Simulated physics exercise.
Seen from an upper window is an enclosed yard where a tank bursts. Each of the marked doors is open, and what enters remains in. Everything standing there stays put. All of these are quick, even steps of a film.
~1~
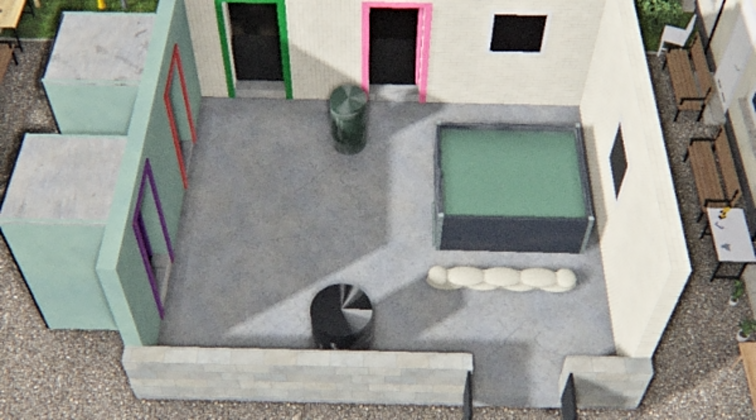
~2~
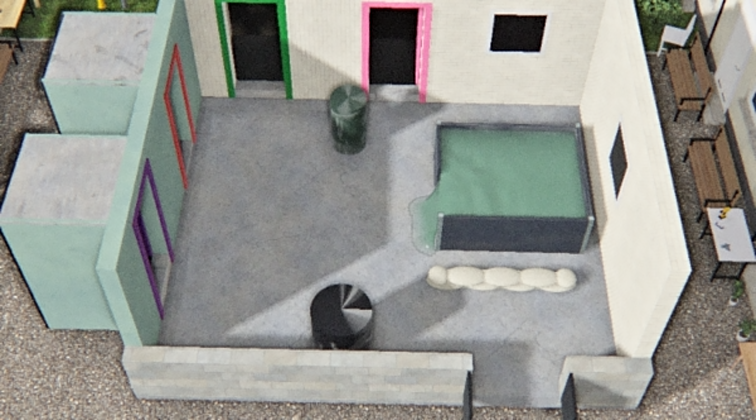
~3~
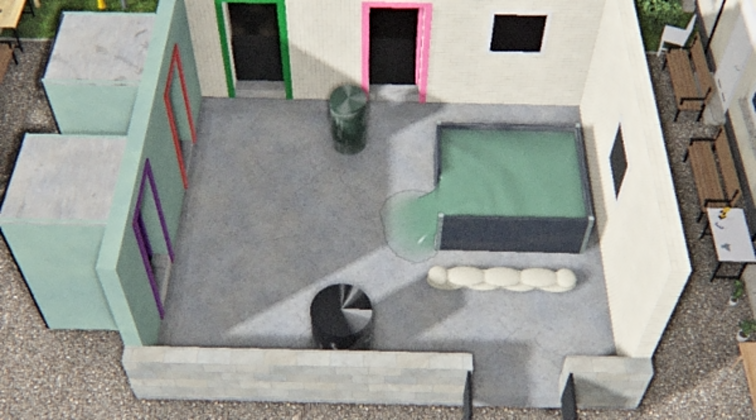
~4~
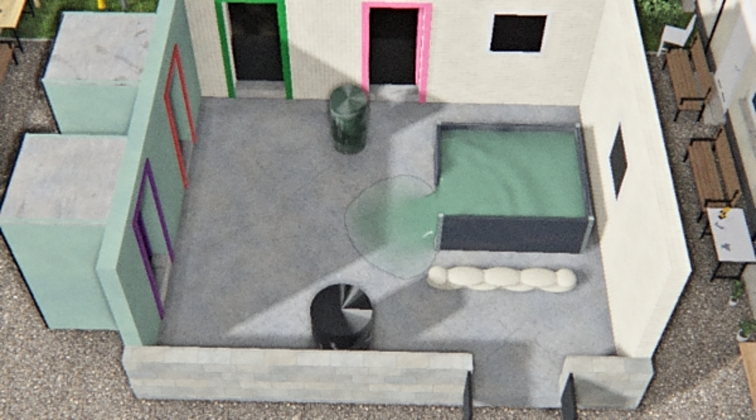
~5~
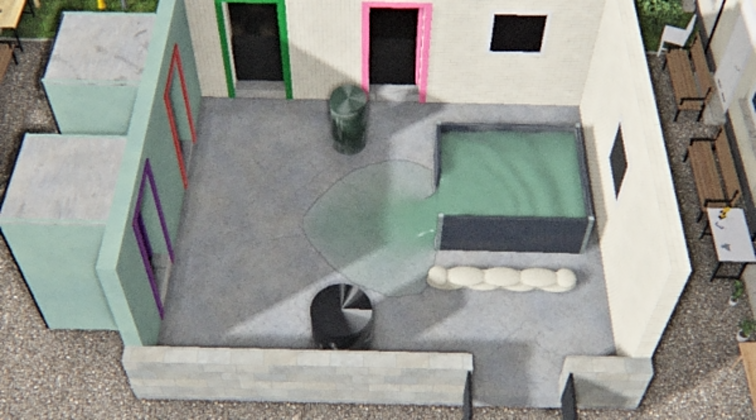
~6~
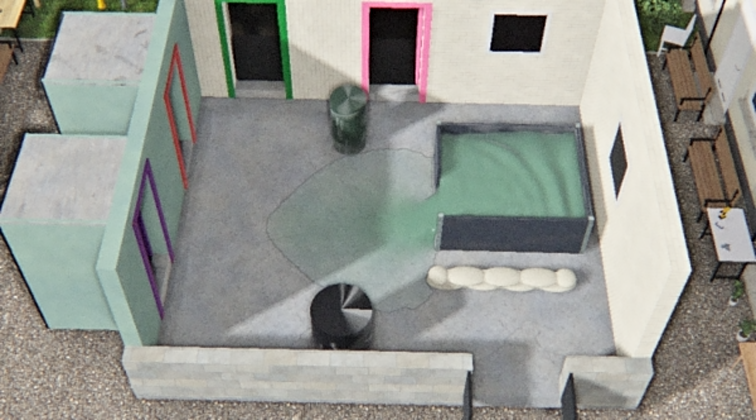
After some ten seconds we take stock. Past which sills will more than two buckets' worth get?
The purple door keeps it to two buckets or less; the green door keeps it to two buckets or less; the pink door keeps it to two buckets or less; the red door lets more than two buckets past.
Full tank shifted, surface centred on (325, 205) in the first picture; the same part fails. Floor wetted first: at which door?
The purple door.
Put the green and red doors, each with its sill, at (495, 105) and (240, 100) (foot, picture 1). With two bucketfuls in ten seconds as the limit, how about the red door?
The red one overflows.
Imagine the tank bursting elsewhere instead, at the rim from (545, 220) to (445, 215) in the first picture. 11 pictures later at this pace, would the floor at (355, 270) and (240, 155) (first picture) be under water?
Submerged, then unwetted.
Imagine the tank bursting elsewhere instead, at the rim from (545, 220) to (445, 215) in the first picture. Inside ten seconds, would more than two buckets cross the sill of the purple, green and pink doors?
In that case the purple door one stays within bounds, the green door one stays within bounds and the pink door one stays within bounds.
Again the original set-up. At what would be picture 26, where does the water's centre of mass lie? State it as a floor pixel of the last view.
My guess is about (379, 224).
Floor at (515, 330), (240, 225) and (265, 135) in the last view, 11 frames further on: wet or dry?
Result, in that order: Not wetted / wetted / wetted.
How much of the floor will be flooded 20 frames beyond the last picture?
About 55 percent.
A moment on, water covers 40 % of the floor; the purple door wet at the sill, nothing in, the green door not reached, the pink door not reached, the red door not reached.
Next, water covers 55 % of the floor; the purple door wet at the sill, nothing in, the green door not reached, the pink door wet at the sill, nothing in, the red door under two buckets in.
Then, water covers 55 % of the floor; the purple door wet at the sill, nothing in, the green door wet at the sill, nothing in, the pink door wet at the sill, nothing in, the red door far over two buckets in.
Later, water covers 75 % of the floor; the purple door wet at the sill, nothing in, the green door wet at the sill, nothing in, the pink door wet at the sill, nothing in, the red door far over two buckets in.
In the end, water covers 95 % of the floor; the purple door wet at the sill, nothing in, the green door wet at the sill, nothing in, the pink door wet at the sill, nothing in, the red door far over two buckets in.
